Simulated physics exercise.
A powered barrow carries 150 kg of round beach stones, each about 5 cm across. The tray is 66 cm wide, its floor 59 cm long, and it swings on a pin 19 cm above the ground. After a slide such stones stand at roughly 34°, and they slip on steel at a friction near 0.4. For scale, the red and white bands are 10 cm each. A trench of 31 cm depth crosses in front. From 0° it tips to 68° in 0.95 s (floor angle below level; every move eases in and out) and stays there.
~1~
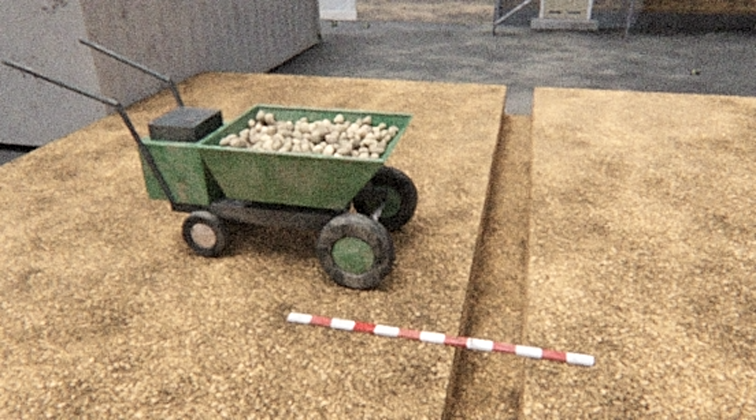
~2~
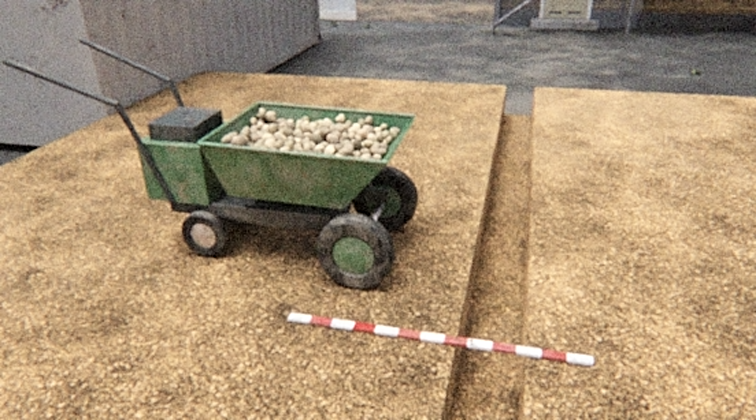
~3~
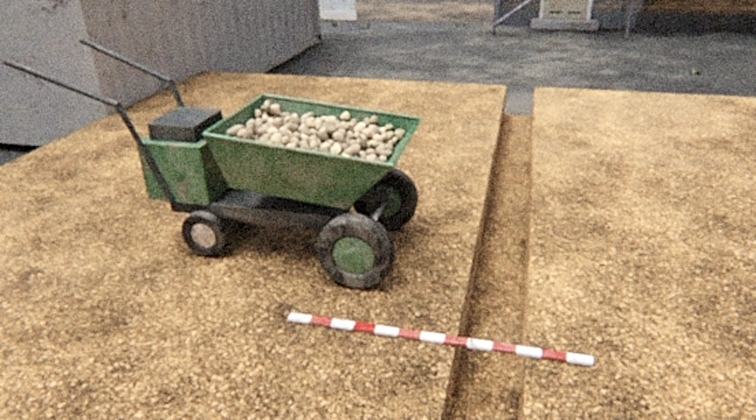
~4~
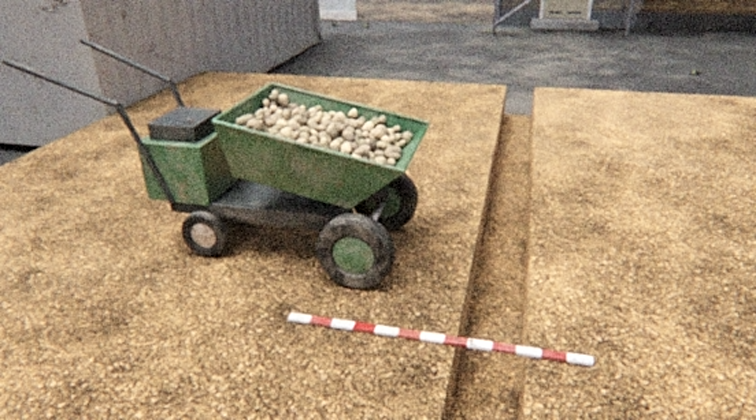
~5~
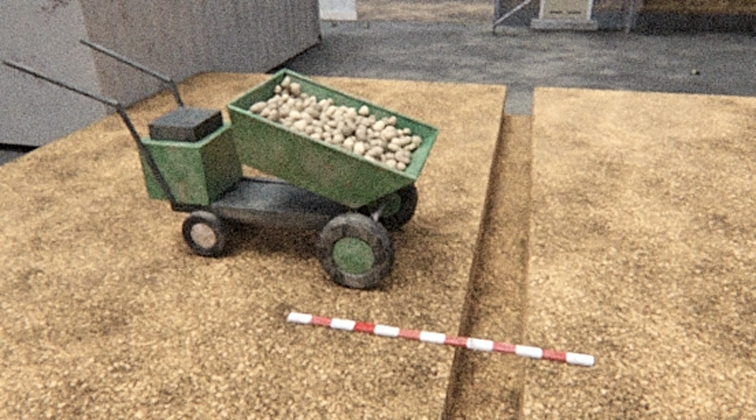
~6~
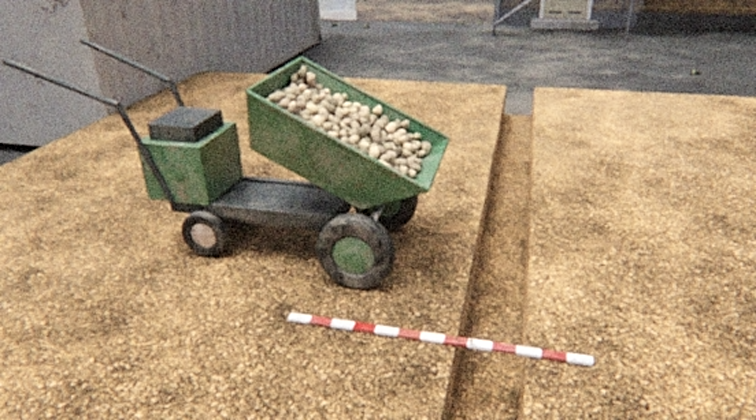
On bare, gravelly tan ground cut by a narrow trench, with grey paving and a grey wall behind, the view looks down from a fixed, raised spot. A green four-wheeled barrow with dark handles and a tray of pale rounded stones stands at left, a red-and-white banded pole lying in front. The tray's left end rises slowly, then faster, slanting the stones rightward, while the wheels stay put.
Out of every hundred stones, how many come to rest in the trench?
Close to 71 in a hundred.
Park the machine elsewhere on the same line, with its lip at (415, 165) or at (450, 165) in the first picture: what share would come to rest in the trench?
About 40 and 15 per cent.
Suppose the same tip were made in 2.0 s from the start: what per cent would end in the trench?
It would be near 85 per cent.
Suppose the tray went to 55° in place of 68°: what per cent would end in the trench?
In that case some 60 per cent.
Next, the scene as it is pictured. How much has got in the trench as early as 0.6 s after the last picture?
Some 30 per cent.
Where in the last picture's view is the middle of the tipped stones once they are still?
Their middle is at about (510, 298).
Then, 0.3 s after the last picture the floor is at 57°, 100 % in the tray; the foremost stones are at (462, 208).
Then, 0.6 s after the last picture the floor is at 68°, 61 % in the tray, 31 % in the trench, 7 % past the trench; the foremost stones are at (557, 279).
Then, 1.0 s after the last picture the floor is at 68°, 21 % in the tray, 51 % in the trench, 28 % past the trench; the foremost stones are at (688, 271).
Then, 2.9 s after the last picture the floor is at 68°, 0 % in the tray, 71 % in the trench, 29 % past the trench; the foremost stones are past the picture's edge.
